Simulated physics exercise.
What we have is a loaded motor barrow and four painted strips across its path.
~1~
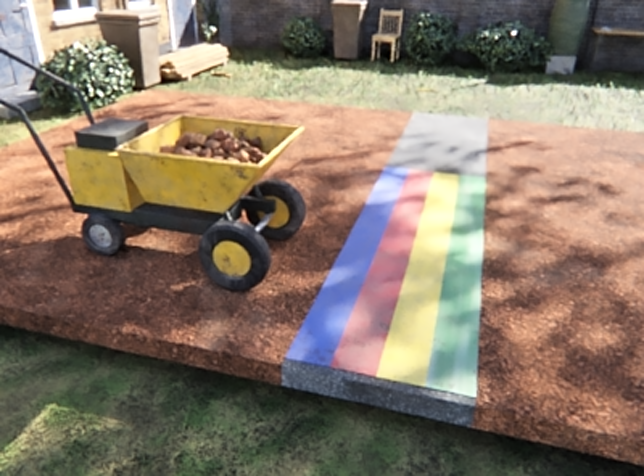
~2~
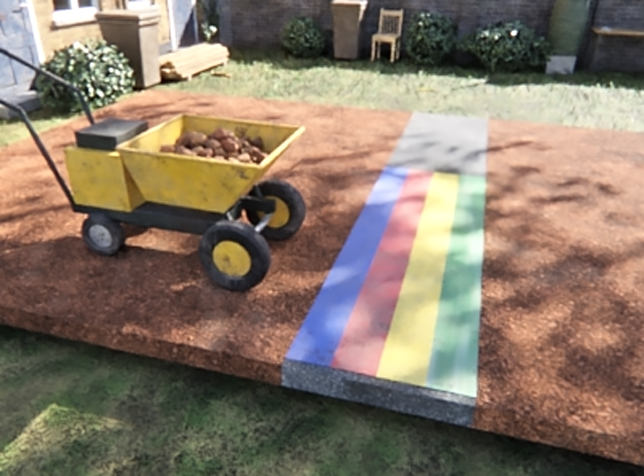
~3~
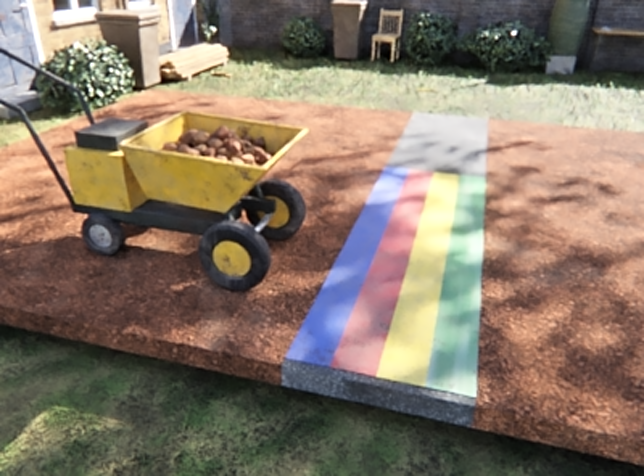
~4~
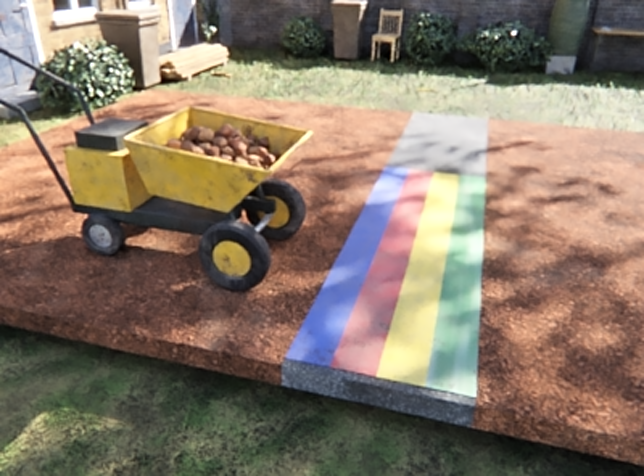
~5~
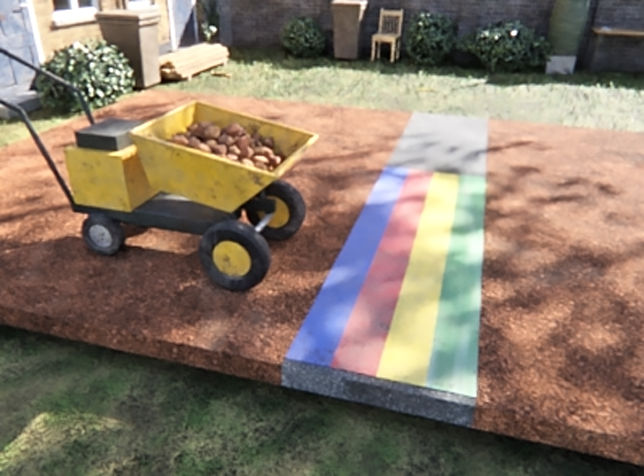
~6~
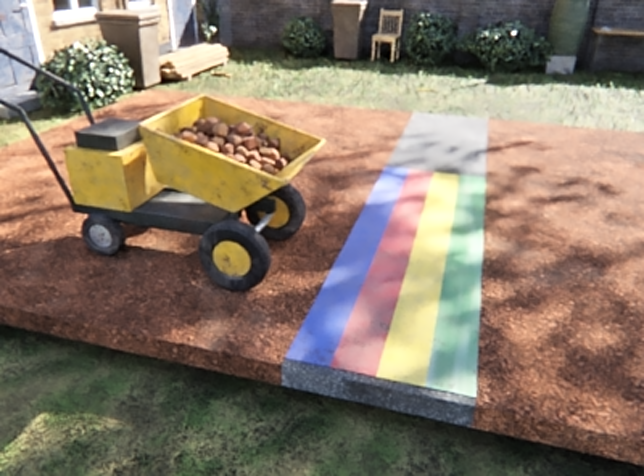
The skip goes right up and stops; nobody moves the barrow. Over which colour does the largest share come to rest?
The heap favours the red strip.
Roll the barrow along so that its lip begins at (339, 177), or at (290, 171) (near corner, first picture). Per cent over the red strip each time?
Roughly 0 per cent, and 20 per cent.
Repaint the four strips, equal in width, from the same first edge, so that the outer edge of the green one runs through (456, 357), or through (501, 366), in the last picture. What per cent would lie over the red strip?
In turn 30 and 30 in a hundred.
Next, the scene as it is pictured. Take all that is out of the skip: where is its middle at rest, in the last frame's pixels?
Close to (398, 277).
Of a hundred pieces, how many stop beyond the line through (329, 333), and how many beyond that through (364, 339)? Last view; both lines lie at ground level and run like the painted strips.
Roughly 80 per cent, and 60 per cent.
Shortly afterwards, skip tipped steeply; the whole lot in the skip.
Next, skip tipped right over; near two thirds in the skip; a little over the blue strip; near a quarter over the red strip; only a few over the yellow strip.
Some moments later, skip tipped right over; near a quarter in the skip; a little over the blue strip; near a third over the red strip; near a quarter over the yellow strip; a little over the green strip; only a few off the paint.
In the end, skip tipped right over; a little in the skip; a little over the blue strip; near a third over the red strip; near a quarter over the yellow strip; a little over the green strip; a little off the paint.
